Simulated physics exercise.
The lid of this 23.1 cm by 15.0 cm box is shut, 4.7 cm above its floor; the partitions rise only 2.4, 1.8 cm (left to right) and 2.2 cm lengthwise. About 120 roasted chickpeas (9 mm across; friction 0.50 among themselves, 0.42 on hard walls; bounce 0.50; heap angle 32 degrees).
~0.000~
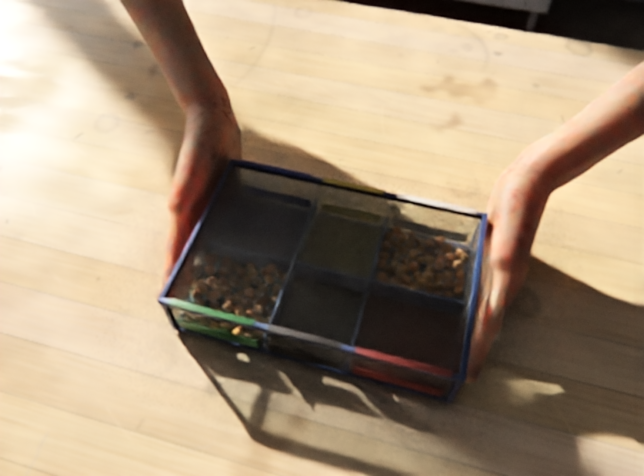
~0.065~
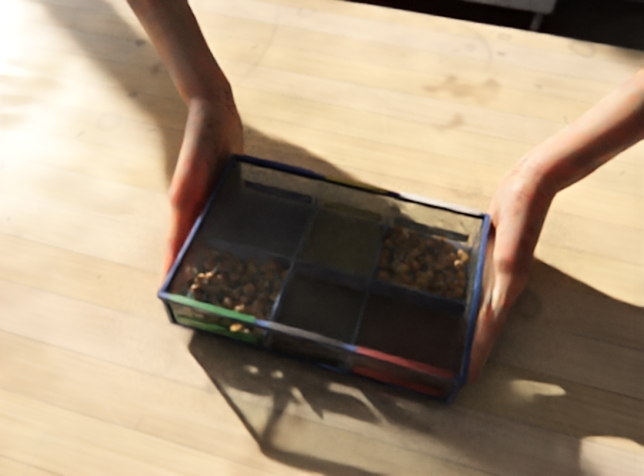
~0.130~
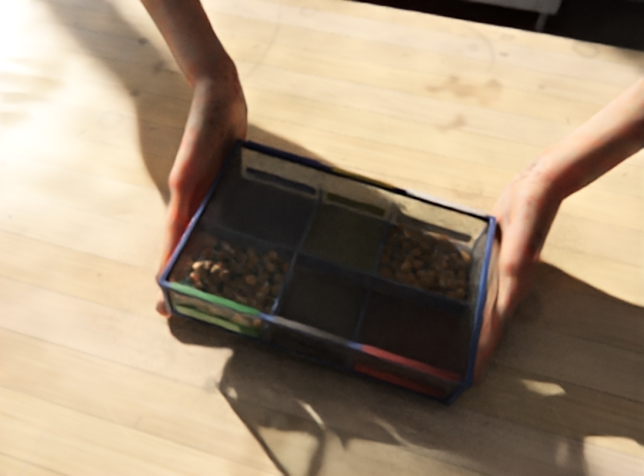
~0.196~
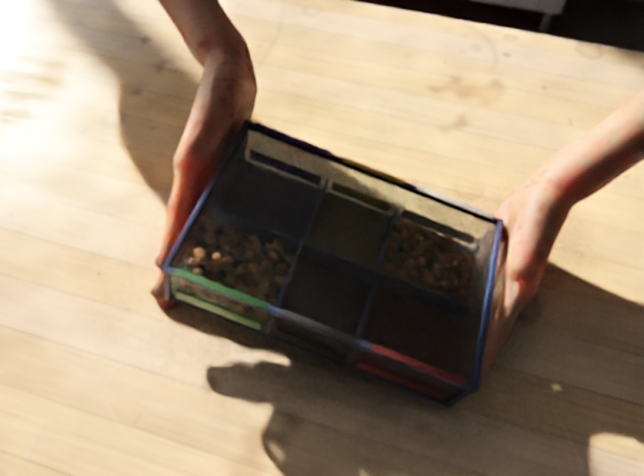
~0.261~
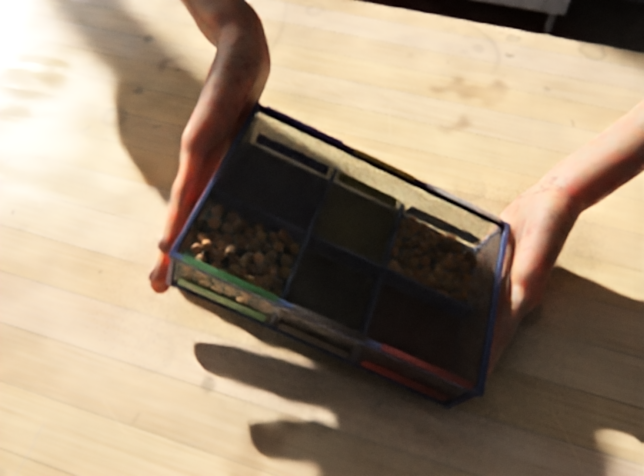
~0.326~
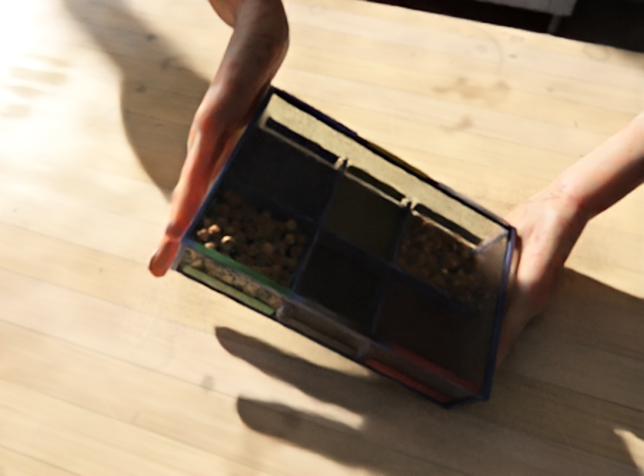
Two hands lift and tilt a divided clear box of chickpeas above a wooden table.
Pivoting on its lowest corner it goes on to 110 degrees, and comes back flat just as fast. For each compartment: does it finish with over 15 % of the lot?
Red compartment: Above; blue compartment: Below; green compartment: Below; yellow compartment: Below; white compartment: Above; black compartment: Below.
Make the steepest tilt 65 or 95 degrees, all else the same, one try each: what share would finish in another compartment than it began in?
Some 0 and 45 per cent.
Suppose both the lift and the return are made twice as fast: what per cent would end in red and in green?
In that case red 50; green 0.
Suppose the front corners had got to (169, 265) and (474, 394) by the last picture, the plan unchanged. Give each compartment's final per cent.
Red 65; blue 0; green 0; yellow 0; white 35; black 0.
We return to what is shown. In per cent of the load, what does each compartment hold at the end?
Red 50; blue 0; green 0; yellow 0; white 50; black 0.
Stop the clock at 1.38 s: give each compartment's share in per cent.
Red 20, blue 0, green 10, yellow 0, white 45, black 25.
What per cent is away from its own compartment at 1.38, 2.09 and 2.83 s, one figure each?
In turn: 45, 55, 55.
After 1.38 s, tilt 109 degrees; red 20 %, green 10 %, white 45 %, black 25 %.
Then, at 2.09 s, tilt 48 degrees; red 50 %, white 50 %.
After 2.83 s, tilt 0 degrees; red 50 %, white 50 %.
At rest (3.7 s), red 50 %, blue 0 %, green 0 %, yellow 0 %, white 50 %, black 0 %.
